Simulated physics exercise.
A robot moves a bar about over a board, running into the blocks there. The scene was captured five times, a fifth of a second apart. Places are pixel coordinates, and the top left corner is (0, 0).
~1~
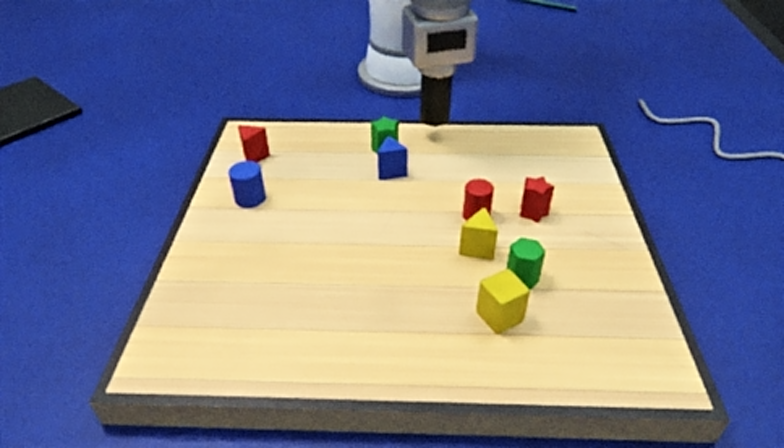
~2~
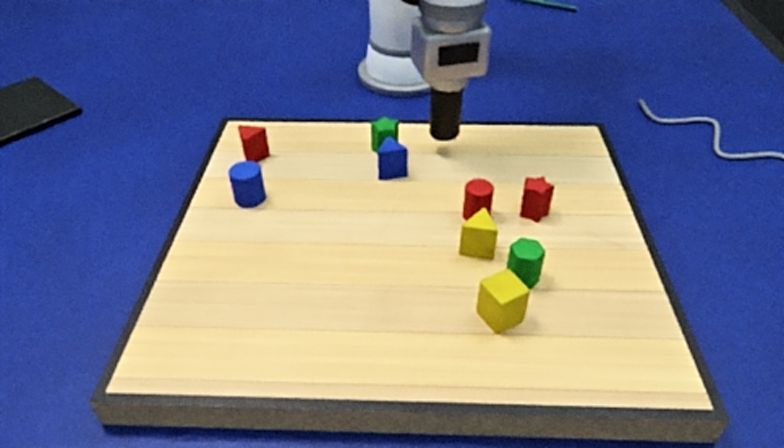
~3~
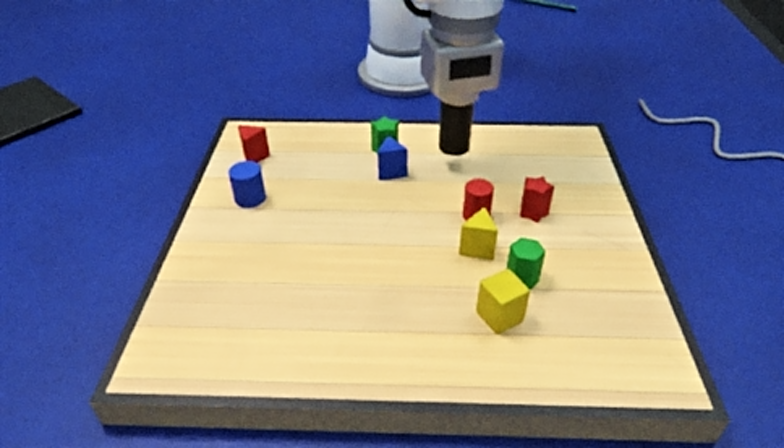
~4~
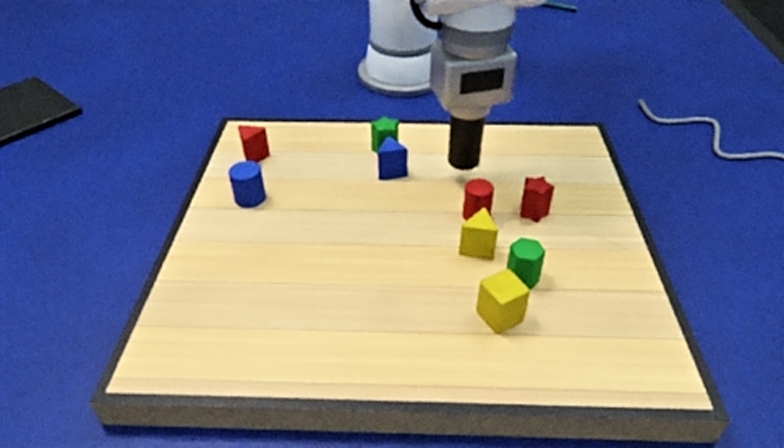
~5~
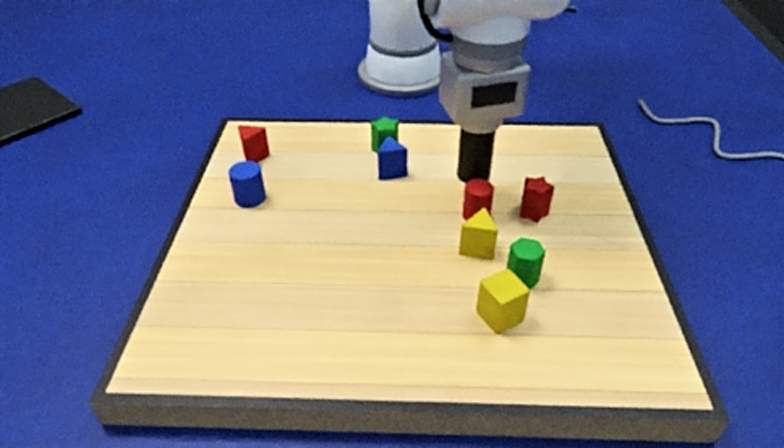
A light wooden board with dark edges lies on a blue surface, seen from above and in front by a still camera. Red and blue blocks sit at the upper left, a green star and blue triangle near the top, and red, yellow and green blocks at the right. The robot arm moves its dark bar slightly rightward and nearer, just behind the red cylinder, while every block stays still.
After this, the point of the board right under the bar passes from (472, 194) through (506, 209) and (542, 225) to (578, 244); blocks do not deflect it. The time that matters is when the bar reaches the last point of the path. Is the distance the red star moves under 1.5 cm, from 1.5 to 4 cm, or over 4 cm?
Over 4 cm.
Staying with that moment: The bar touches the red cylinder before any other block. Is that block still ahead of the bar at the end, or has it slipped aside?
My answer is that the red cylinder has slipped off.
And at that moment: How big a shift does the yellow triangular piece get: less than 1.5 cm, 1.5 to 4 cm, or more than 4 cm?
It goes under 1.5 cm.
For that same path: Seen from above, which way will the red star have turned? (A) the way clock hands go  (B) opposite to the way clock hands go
The answer is B.
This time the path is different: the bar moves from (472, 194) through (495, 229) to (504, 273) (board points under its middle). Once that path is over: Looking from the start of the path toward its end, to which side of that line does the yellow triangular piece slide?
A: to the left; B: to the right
I choose B.
What follows on the original path. One third of the way, bar (509, 191); red cylinder (487, 193).
Two thirds of the way, bar (546, 207); red cylinder (487, 193); red star (577, 192), turned 25° anticlockwise.
At the end, bar (583, 225); red cylinder (487, 193); yellow triangular piece in place; red star (591, 194), turned 70° anticlockwise.
